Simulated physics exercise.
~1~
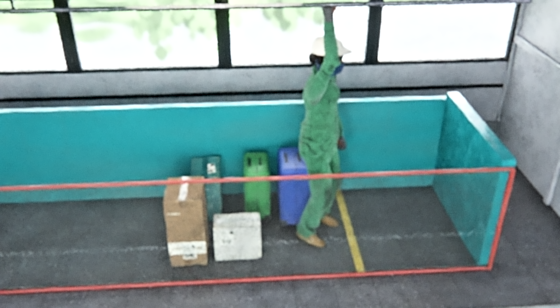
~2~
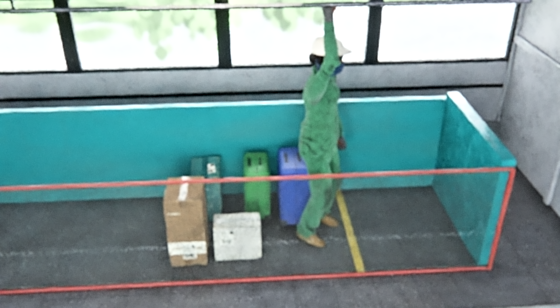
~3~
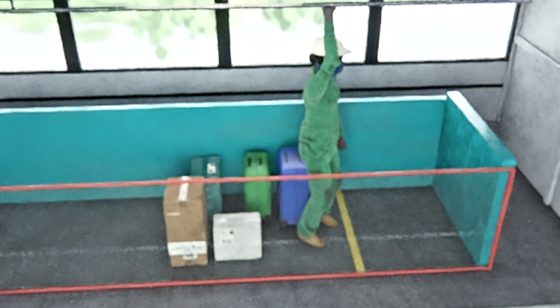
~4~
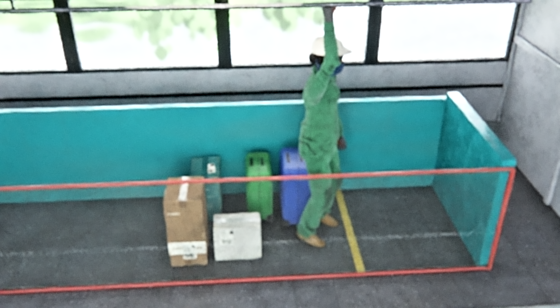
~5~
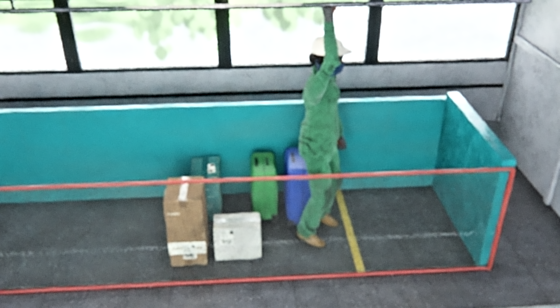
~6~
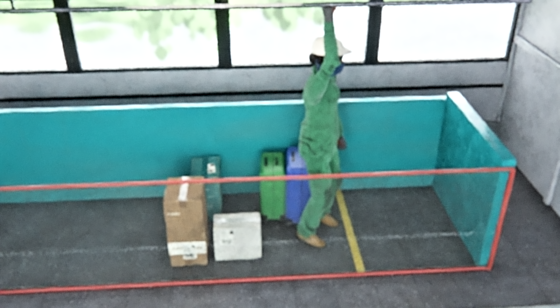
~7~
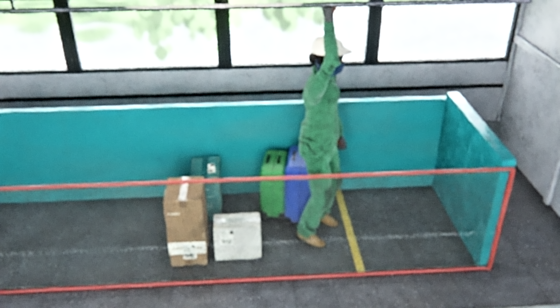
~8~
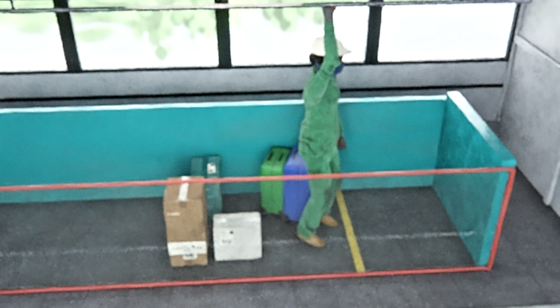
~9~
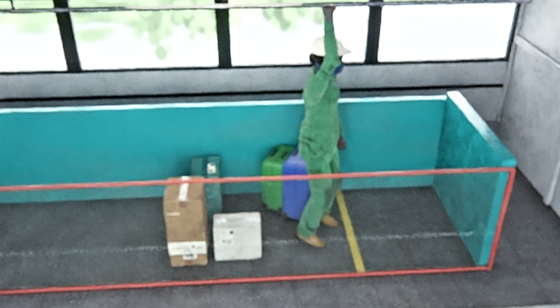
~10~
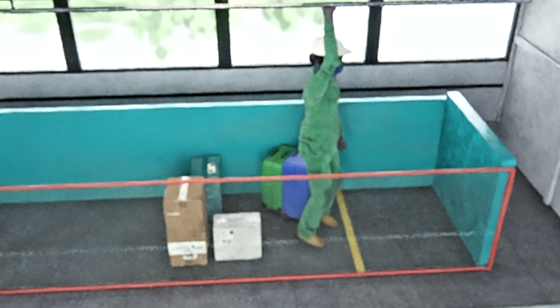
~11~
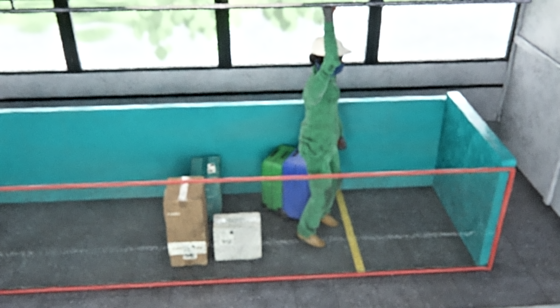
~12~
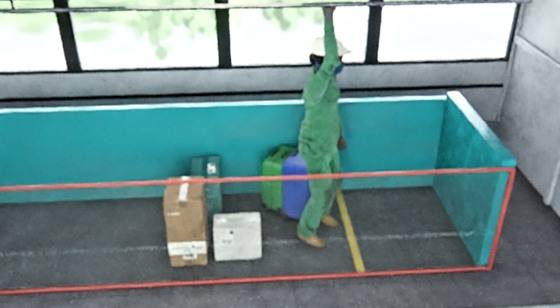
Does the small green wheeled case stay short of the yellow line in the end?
Yes, the small green wheeled case comes to rest short of the yellow line, upright and close beside the big blue case.
